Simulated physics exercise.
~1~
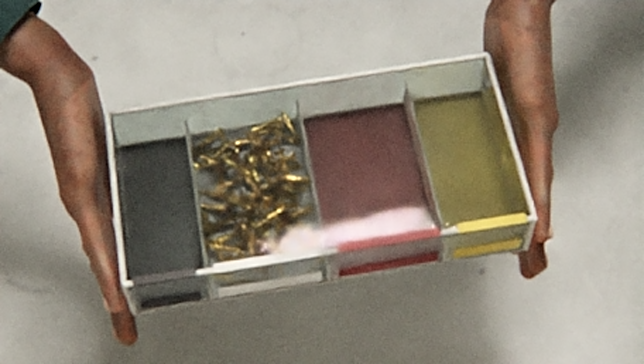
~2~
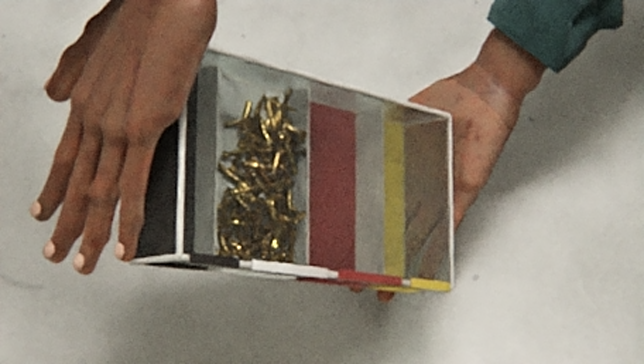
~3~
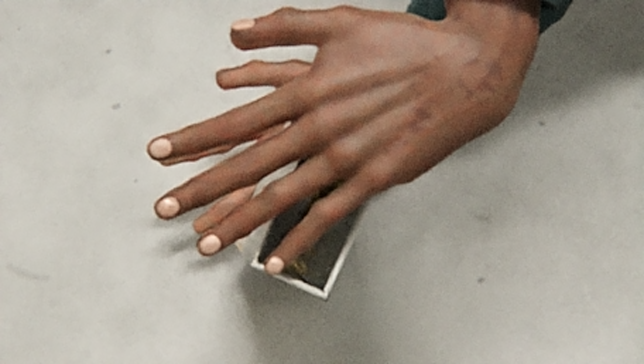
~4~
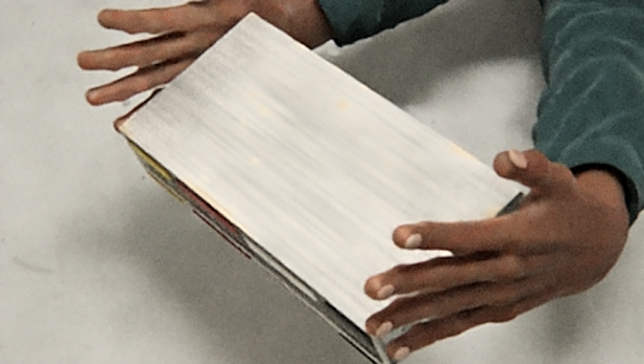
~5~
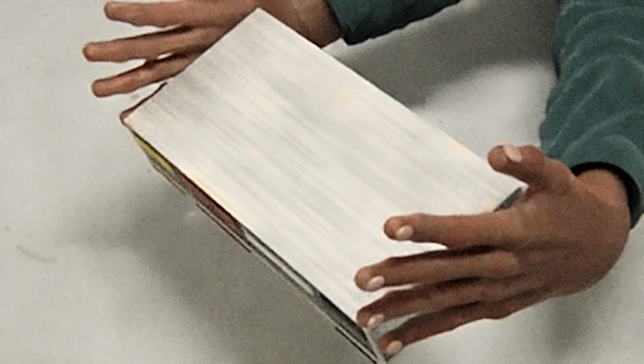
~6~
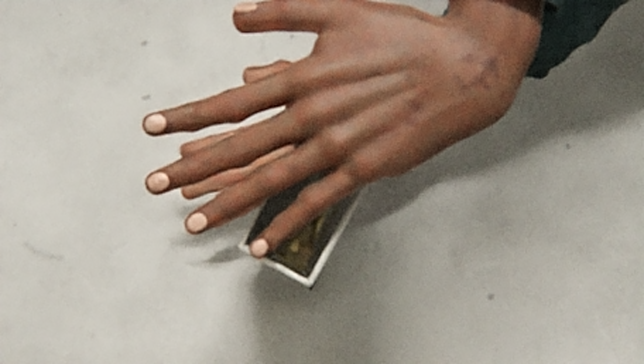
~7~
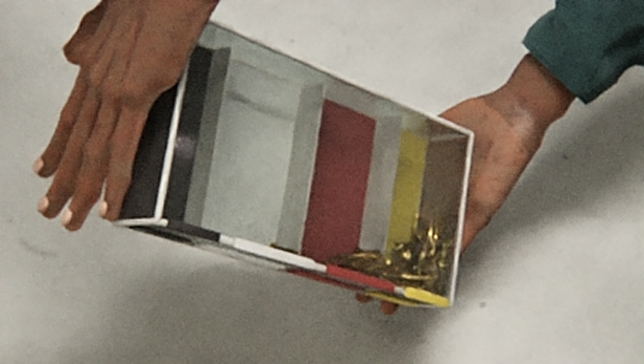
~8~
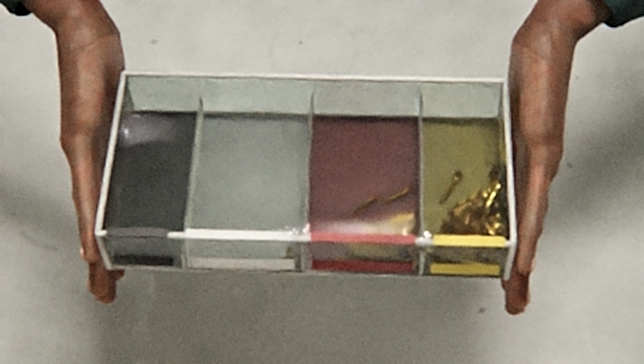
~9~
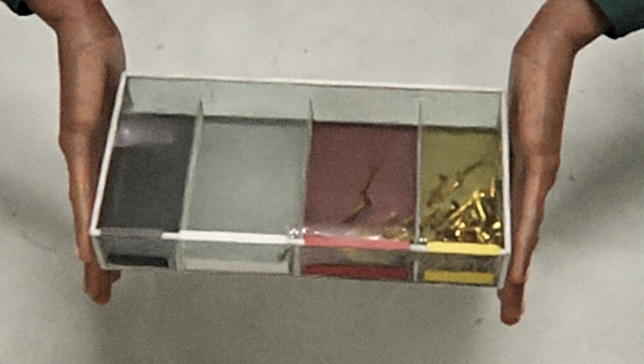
Above a pale grey surface, two hands tipped a clear-lidded, four-part box of brass-coloured screws right over, then turned it back level, and the screws that started in the white section ended up mostly in the yellow one, with some in the red.
